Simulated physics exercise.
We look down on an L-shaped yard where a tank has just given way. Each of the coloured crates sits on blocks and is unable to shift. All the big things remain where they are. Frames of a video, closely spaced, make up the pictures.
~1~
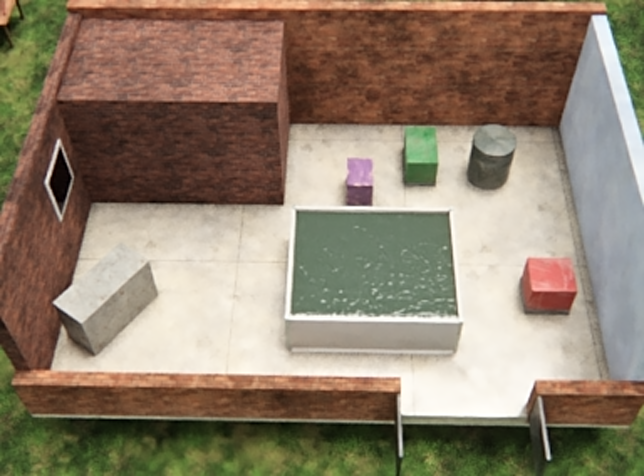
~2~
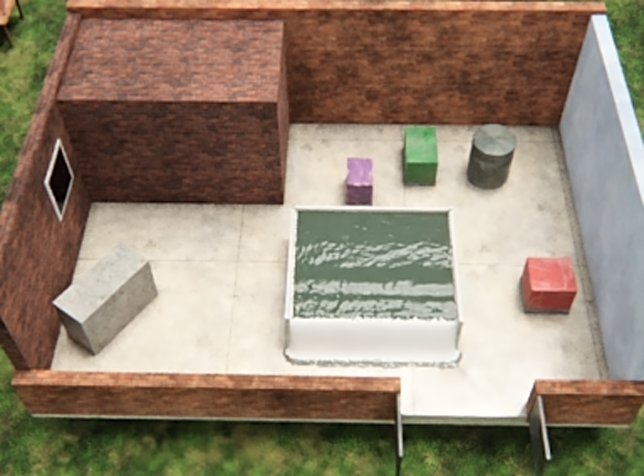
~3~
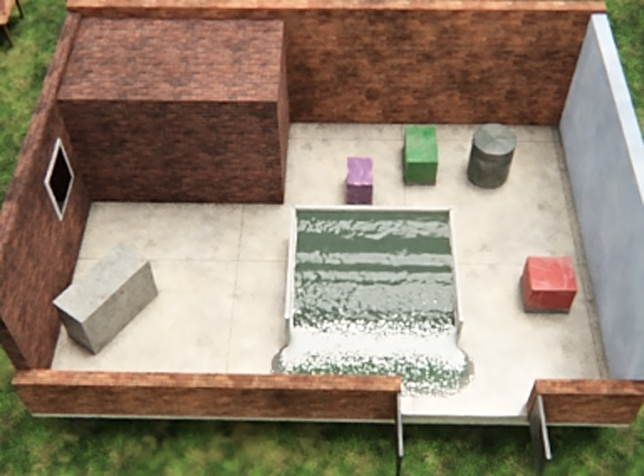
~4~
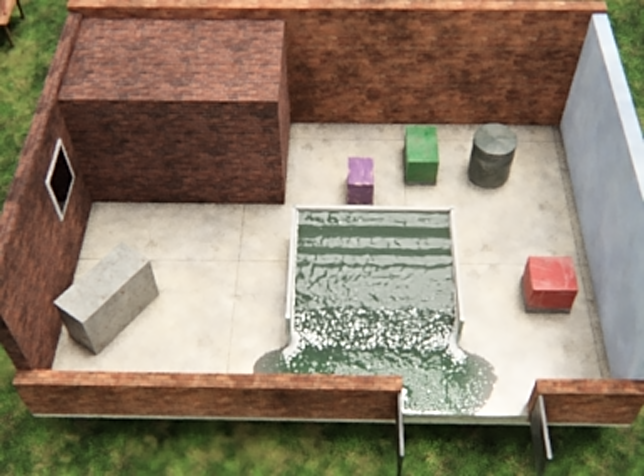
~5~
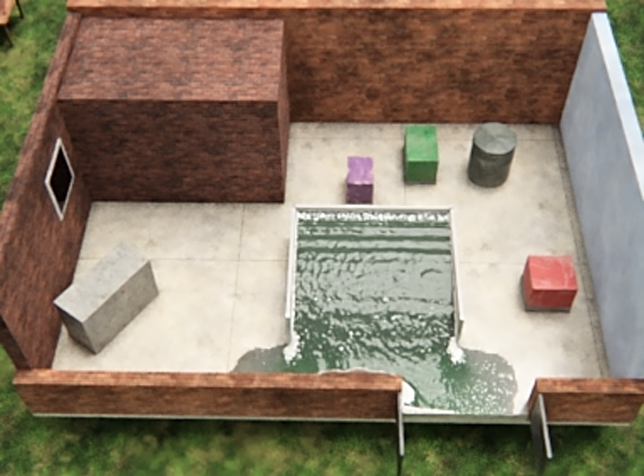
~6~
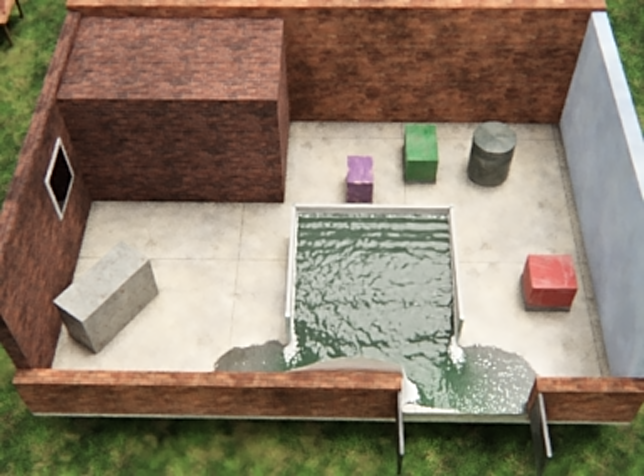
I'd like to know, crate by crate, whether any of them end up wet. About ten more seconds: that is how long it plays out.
Red crate: Spared; green crate: Spared; purple crate: Reached.
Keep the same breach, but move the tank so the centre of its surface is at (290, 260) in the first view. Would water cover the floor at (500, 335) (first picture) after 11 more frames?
Submerged.
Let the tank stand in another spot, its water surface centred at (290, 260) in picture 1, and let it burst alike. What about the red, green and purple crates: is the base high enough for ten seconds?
Crate by crate: Red crate is overrun, green crate is overrun, purple crate is overrun.
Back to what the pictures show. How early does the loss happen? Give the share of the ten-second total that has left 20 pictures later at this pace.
Around 65 percent.
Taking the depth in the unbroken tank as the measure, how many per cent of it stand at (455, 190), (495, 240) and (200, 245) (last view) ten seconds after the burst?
I'd say close to 4, 2 and 8 percent.
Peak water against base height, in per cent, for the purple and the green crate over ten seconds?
250 and 40 per cent, roughly.
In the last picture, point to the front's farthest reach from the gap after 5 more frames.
The farthest wet point should be near (81, 393).
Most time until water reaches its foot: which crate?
The green crate, I reckon.
A moment on, water covers 20 % of the floor; the red crate not reached, the green crate not reached, the purple crate not reached.
Next, water covers 30 % of the floor; the red crate not reached, the green crate not reached, the purple crate not reached.
Then, water covers 45 % of the floor; the red crate water round its plinth, the green crate not reached, the purple crate not reached.
Later, water covers 70 % of the floor; the red crate water round its plinth, the green crate not reached, the purple crate water round its plinth.
In the end, water covers 95 % of the floor; the red crate stayed above the water, the green crate stayed above the water, the purple crate was topped.
